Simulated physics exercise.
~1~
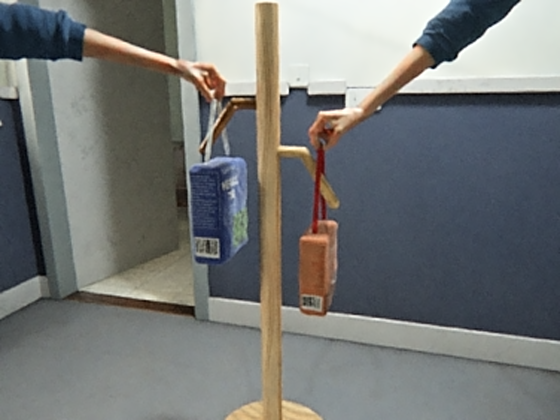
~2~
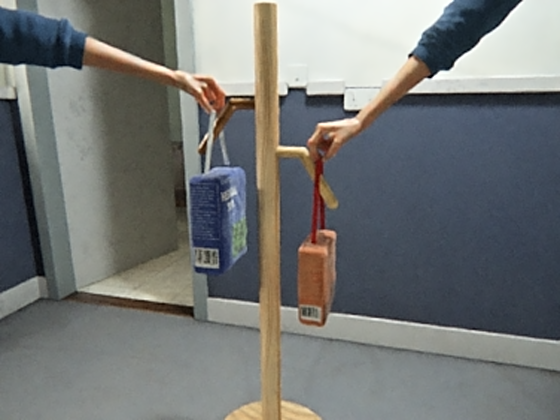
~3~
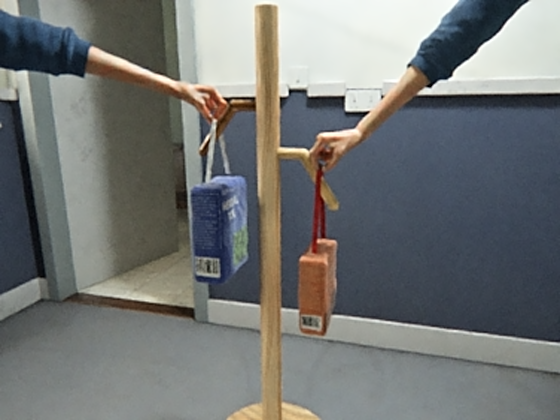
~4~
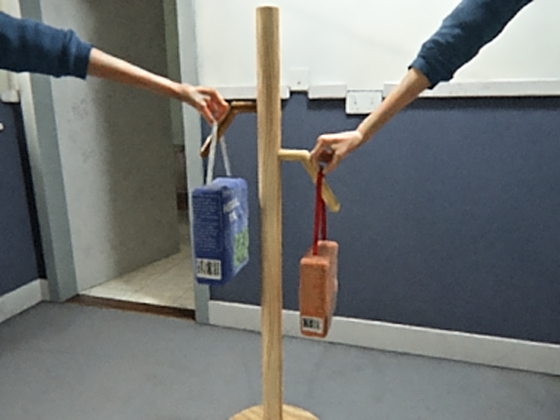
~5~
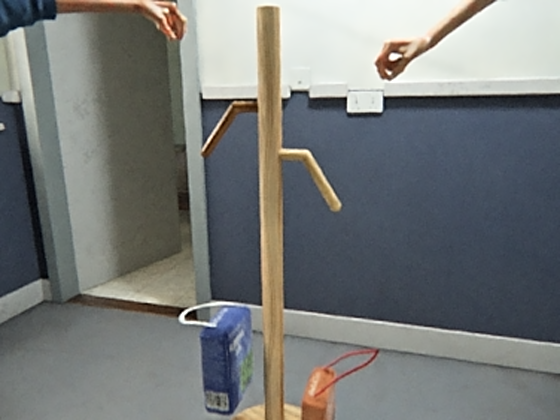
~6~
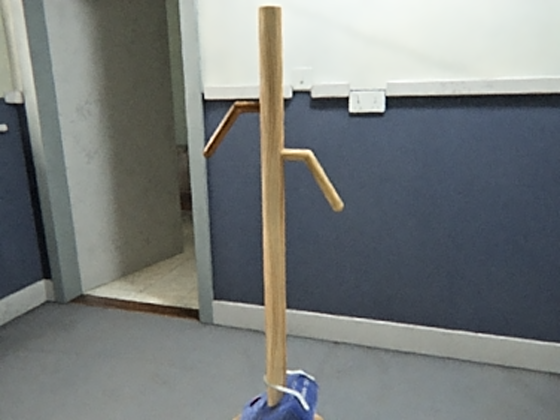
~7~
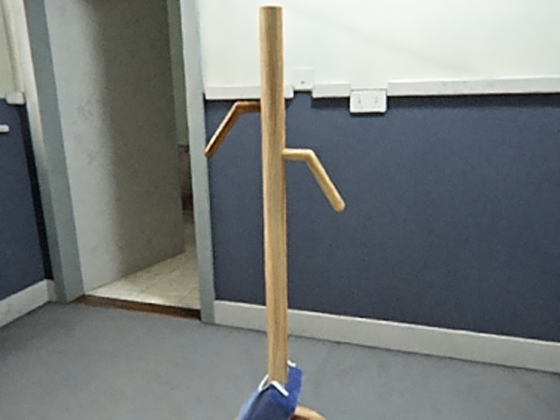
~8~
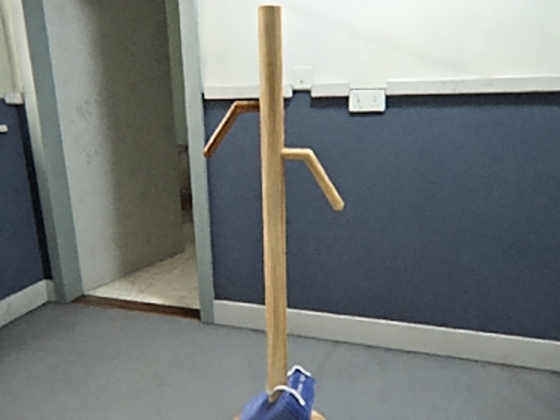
A blue sack and an orange bag drop from a wooden post as two hands release them.
